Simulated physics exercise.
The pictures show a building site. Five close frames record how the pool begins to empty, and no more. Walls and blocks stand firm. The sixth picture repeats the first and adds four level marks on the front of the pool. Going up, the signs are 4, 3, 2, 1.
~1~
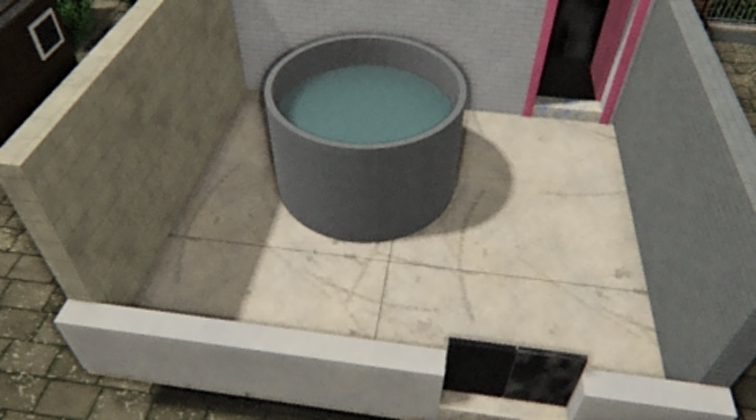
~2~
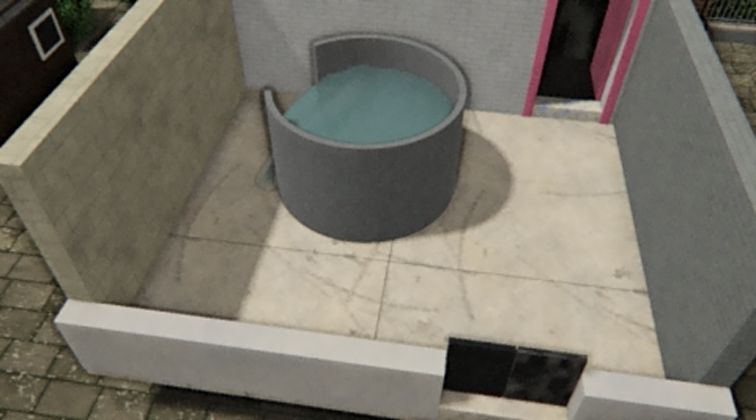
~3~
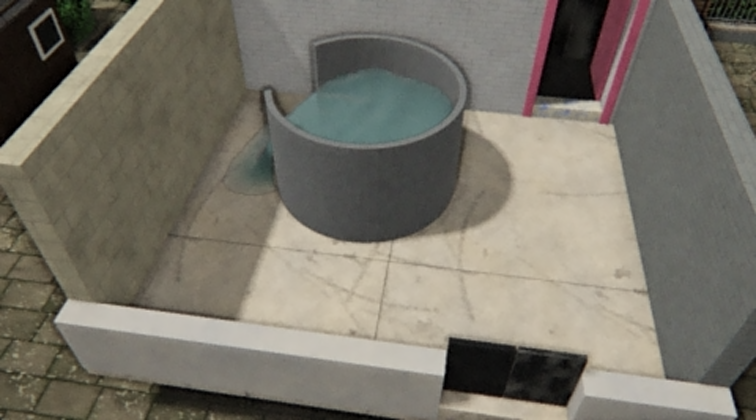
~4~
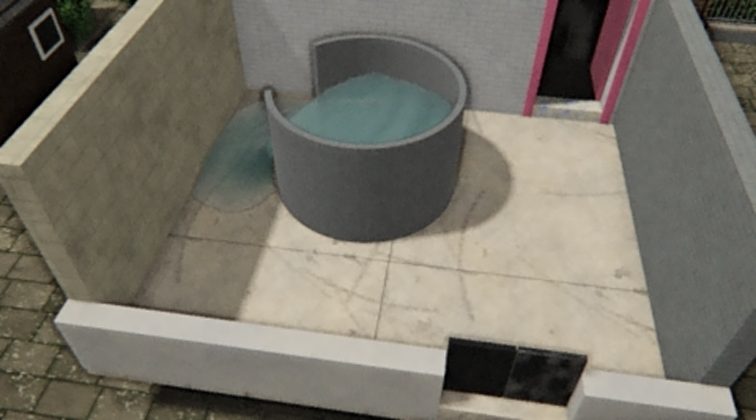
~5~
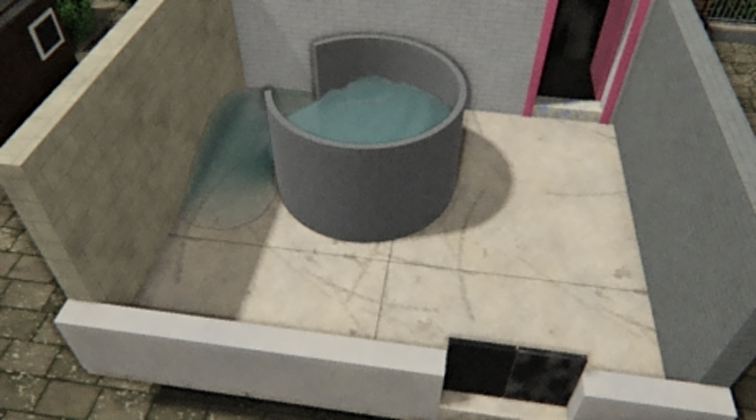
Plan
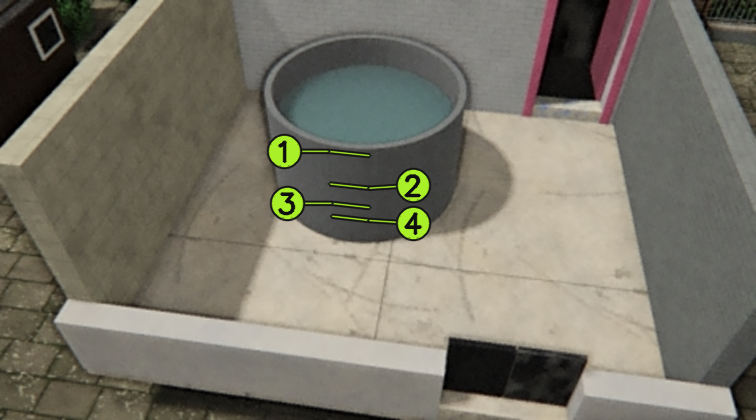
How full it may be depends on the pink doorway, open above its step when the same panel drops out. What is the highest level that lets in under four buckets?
Go for 2.
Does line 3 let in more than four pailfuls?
No, not at all.
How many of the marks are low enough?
Three of them.
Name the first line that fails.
The answer is 1.
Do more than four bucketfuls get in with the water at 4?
No.
In lime, 1 at (348, 153); 2 at (349, 186); 3 at (350, 205); 4 at (350, 218); from the bottom up 4, 3, 2, 1.
For line 1, some 15 bucketfuls get in.
For line 2, a bucket or two gets in.
For line 3, a splash gets over, under a bucket.
For line 4, nothing gets over.
